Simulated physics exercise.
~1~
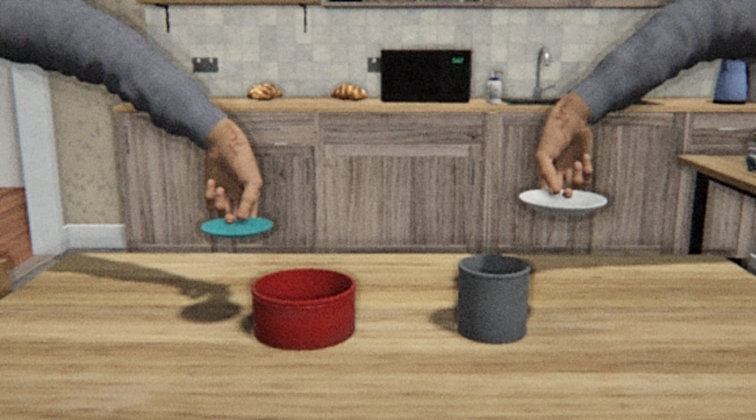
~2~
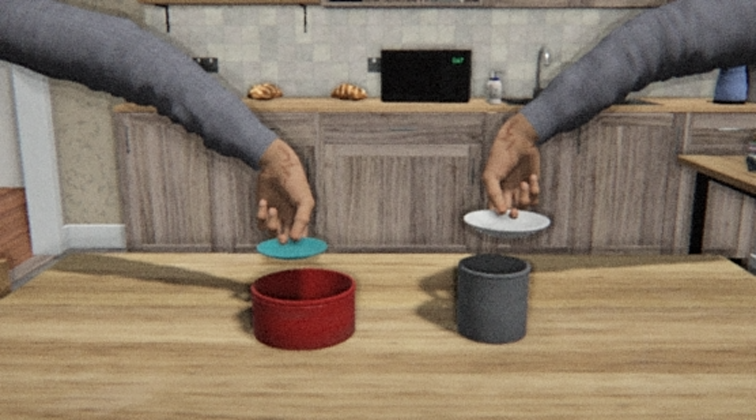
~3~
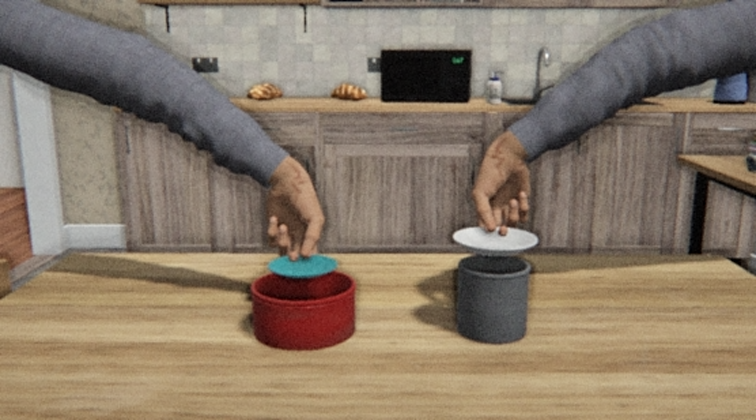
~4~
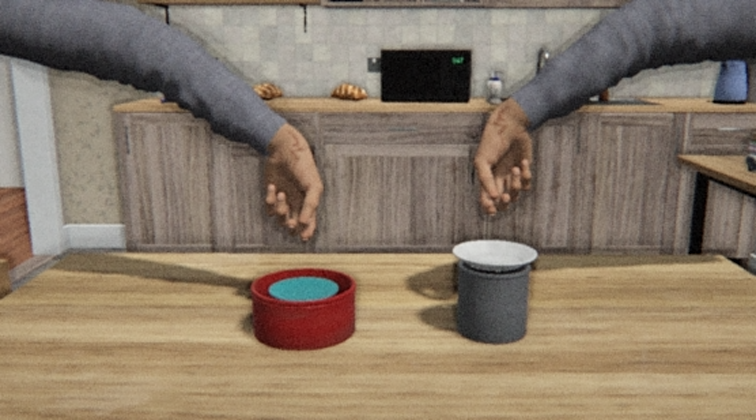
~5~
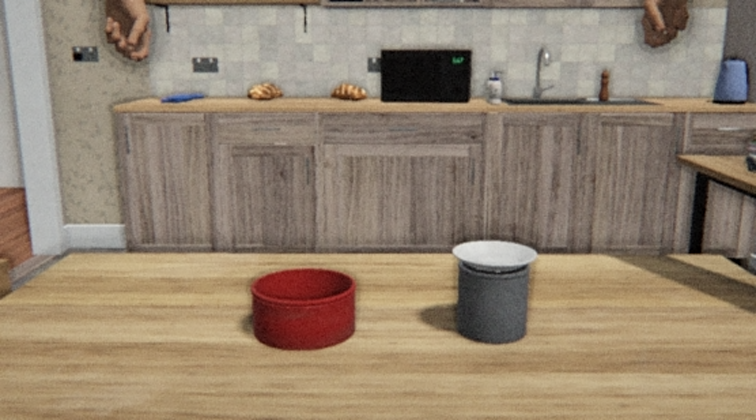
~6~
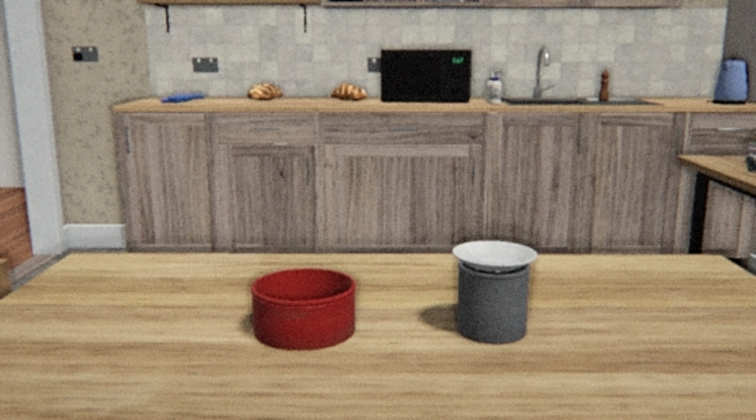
A turquoise saucer and a white saucer were carried inward by two hands and lowered over a red container and a gray one, then released; the turquoise one dropped inside out of sight, while the white one stayed resting on the gray rim.
